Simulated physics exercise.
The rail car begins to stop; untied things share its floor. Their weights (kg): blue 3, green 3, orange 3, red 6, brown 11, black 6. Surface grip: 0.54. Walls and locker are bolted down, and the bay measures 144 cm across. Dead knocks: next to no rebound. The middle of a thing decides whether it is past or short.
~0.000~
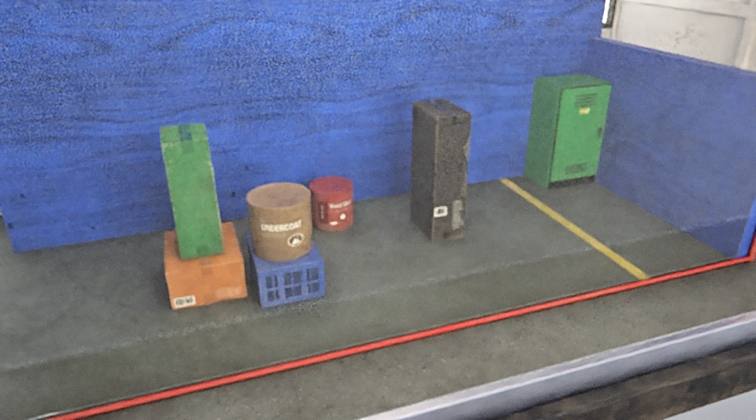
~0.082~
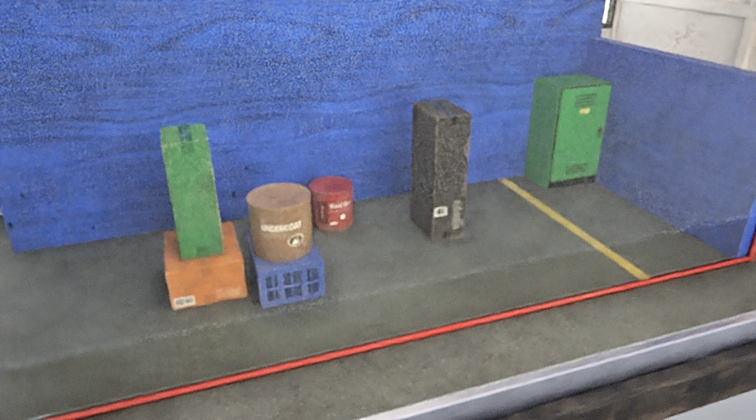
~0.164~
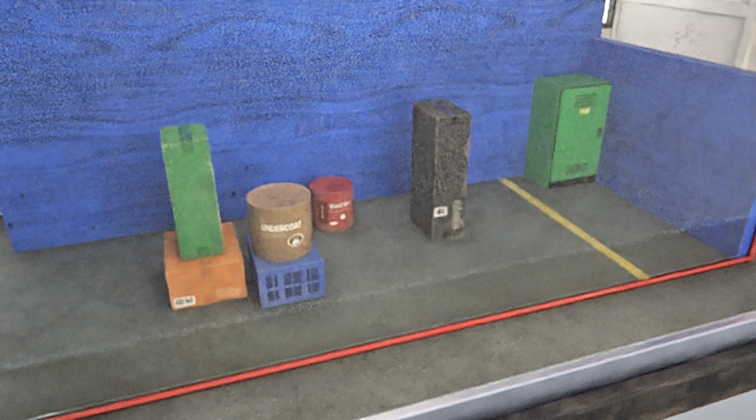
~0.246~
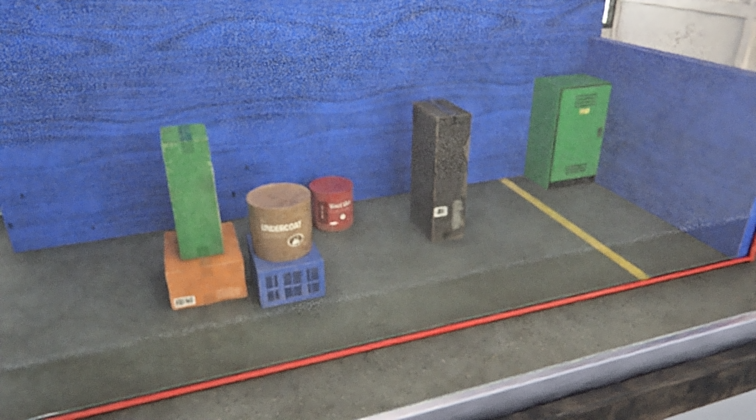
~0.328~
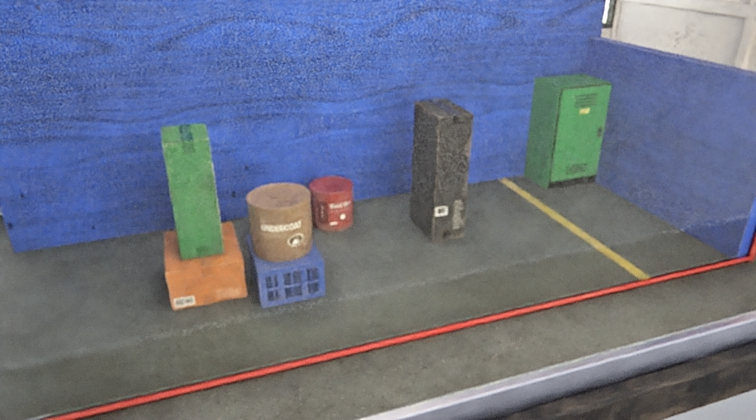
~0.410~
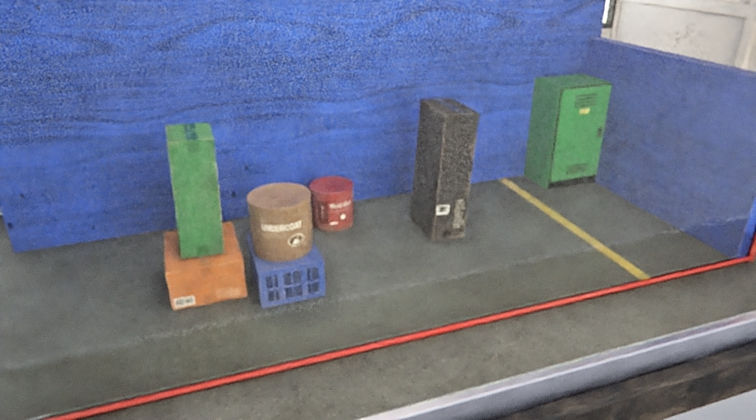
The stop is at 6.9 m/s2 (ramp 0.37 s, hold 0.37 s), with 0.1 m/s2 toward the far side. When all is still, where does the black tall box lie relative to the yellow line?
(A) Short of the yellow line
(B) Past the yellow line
The answer is B.
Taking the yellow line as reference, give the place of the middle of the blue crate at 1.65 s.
It is roughly 140 cm short of the mark.
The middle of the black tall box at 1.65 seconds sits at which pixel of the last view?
It would be at about (571, 191) then.
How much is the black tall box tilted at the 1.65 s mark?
Close to 90 degrees off upright.
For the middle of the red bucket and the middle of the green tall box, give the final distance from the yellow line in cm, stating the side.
Short side for both: Red bucket 100 cm, green tall box 120 cm.
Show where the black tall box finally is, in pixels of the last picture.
In the last picture it sits at about pixel (571, 191).
After 0.75 s the black tall box is 35 cm short of the yellow line, tilted 60°, near (501, 179) in the last picture's view.
After 1.15 s the black tall box is 17 cm past the yellow line, tilted 90°, near (570, 191) in the last picture's view; the orange carton 206 cm short of the yellow line, tilted 0°.
After 1.65 s the black tall box is 18 cm past the yellow line, tilted 90°, near (571, 191) in the last picture's view; the orange carton 206 cm short of the yellow line, tilted 0°.
By 3.1 s, blue crate stops short of the yellow line; green tall box stops short of the yellow line; orange carton stops short of the yellow line; red bucket stops short of the yellow line; black tall box crosses the yellow line.
